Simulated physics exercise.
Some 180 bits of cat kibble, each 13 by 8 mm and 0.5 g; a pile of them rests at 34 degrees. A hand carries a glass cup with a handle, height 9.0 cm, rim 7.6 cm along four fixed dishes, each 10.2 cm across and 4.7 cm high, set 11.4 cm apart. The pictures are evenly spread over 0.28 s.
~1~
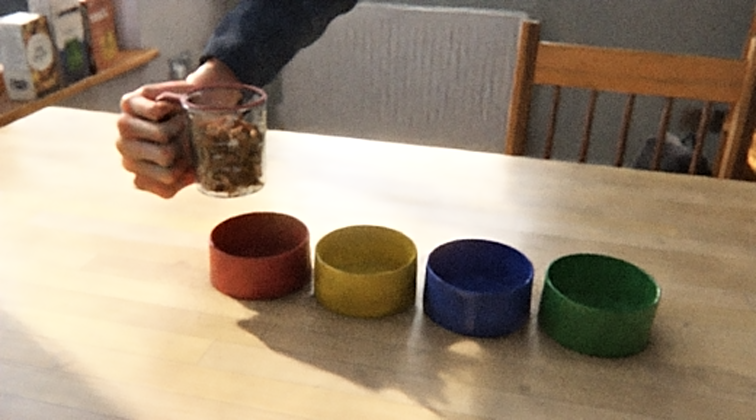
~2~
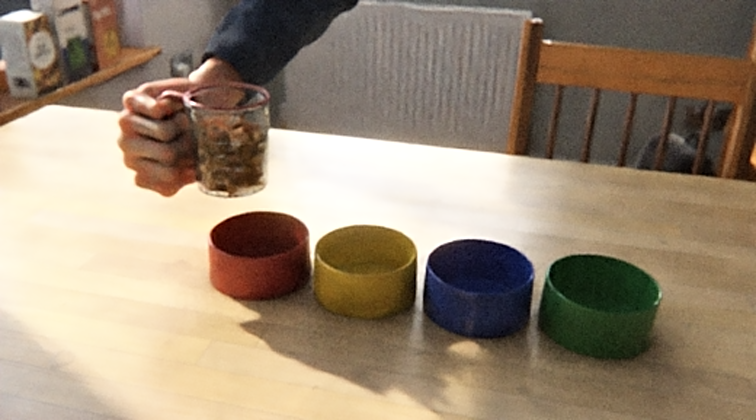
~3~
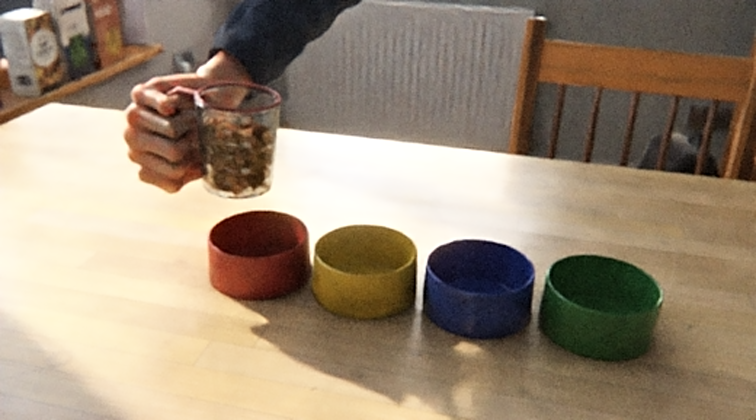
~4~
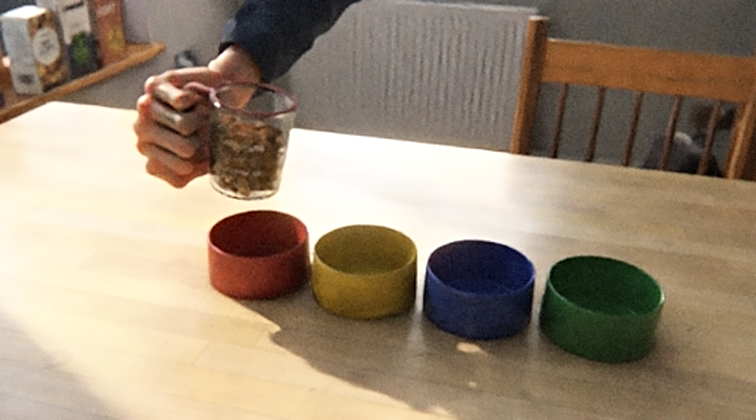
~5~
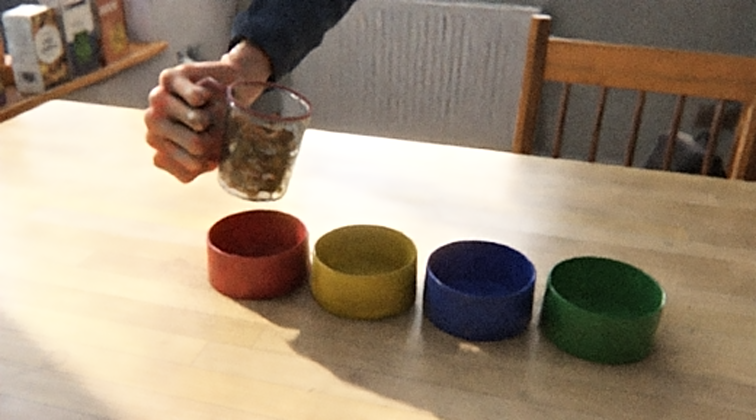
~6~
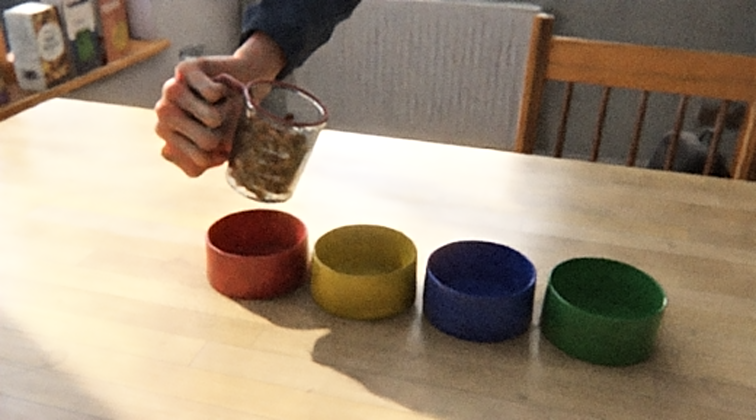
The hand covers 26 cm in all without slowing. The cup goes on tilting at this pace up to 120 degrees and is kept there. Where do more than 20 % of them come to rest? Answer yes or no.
Red: No, blue: Yes, green: Yes, yellow: No, counter: Yes.
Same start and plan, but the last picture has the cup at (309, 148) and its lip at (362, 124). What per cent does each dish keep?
Red 0; blue 30; green 30; yellow 0.
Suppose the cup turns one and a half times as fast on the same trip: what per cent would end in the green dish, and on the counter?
Then: Green 20, counter 20.
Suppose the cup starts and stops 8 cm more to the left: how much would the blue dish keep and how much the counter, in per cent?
Then: Blue 100, counter 0.
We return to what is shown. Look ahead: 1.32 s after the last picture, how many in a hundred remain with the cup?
Some 15 per cent of the load.
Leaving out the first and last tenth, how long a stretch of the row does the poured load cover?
Roughly 13 cm.
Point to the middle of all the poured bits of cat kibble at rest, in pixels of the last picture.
At about (547, 313).
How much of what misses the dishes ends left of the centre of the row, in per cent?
Roughly 0 per cent.
Then, 0.53 s after the last picture, tilt 68 degrees; cup holds 100 %.
Then, 0.88 s after the last picture, tilt 100 degrees; cup holds 100 %.
Then, 1.32 s after the last picture, tilt 120 degrees; cup holds 15 %, blue 25 %, green 30 %.
In the end, red 0 %, blue 25 %, green 30 %, yellow 0 %, counter 40 %.
